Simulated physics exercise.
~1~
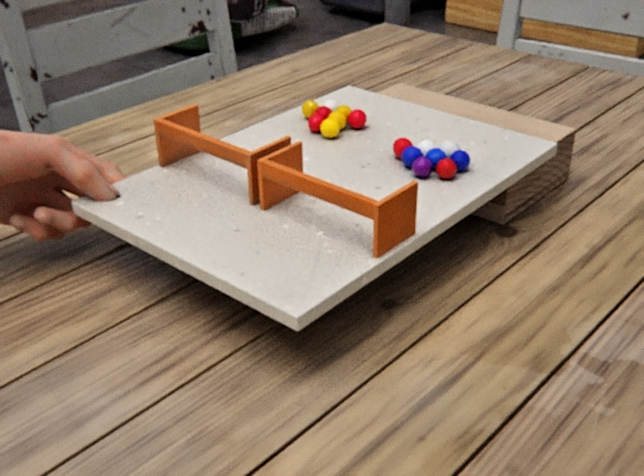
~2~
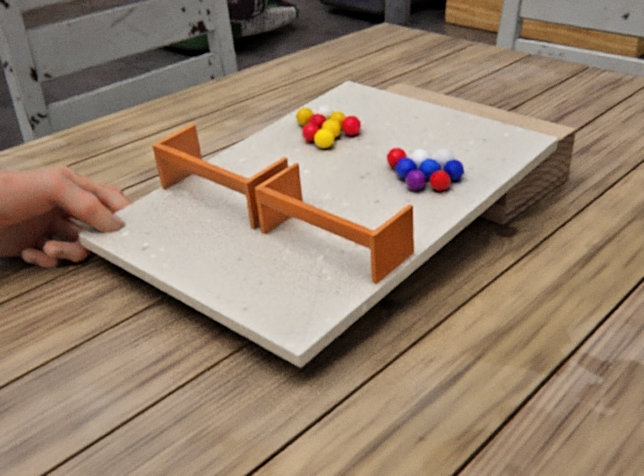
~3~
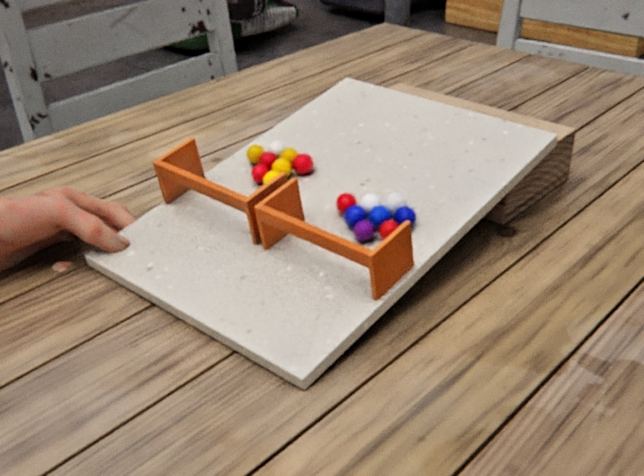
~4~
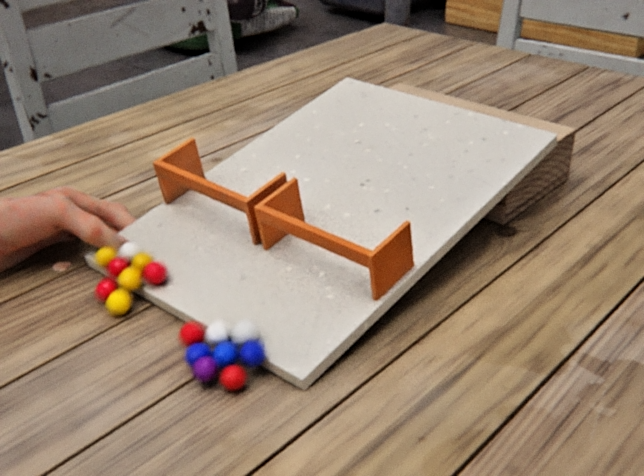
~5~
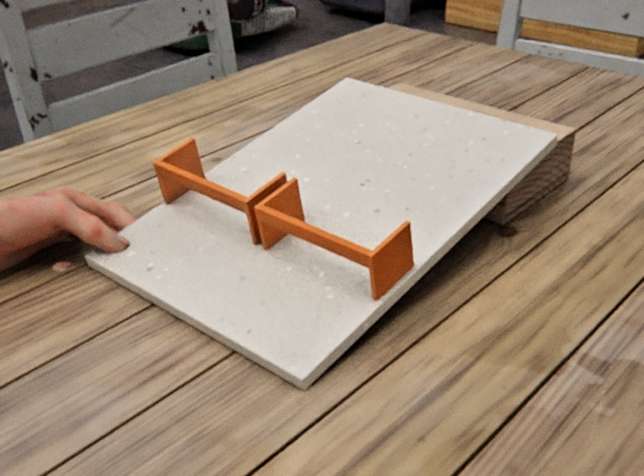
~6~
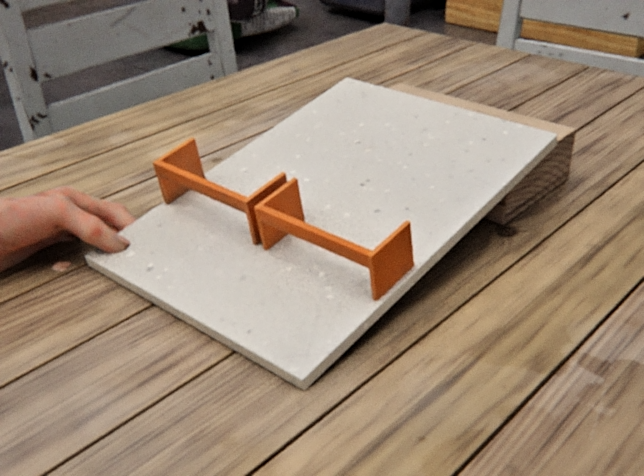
On a wooden table, a hand lowered the free end of a pale board propped on a block, and two clusters of colourful little balls slid down, passed under the orange bars and went off the low end, leaving the sloping board with just its bars.
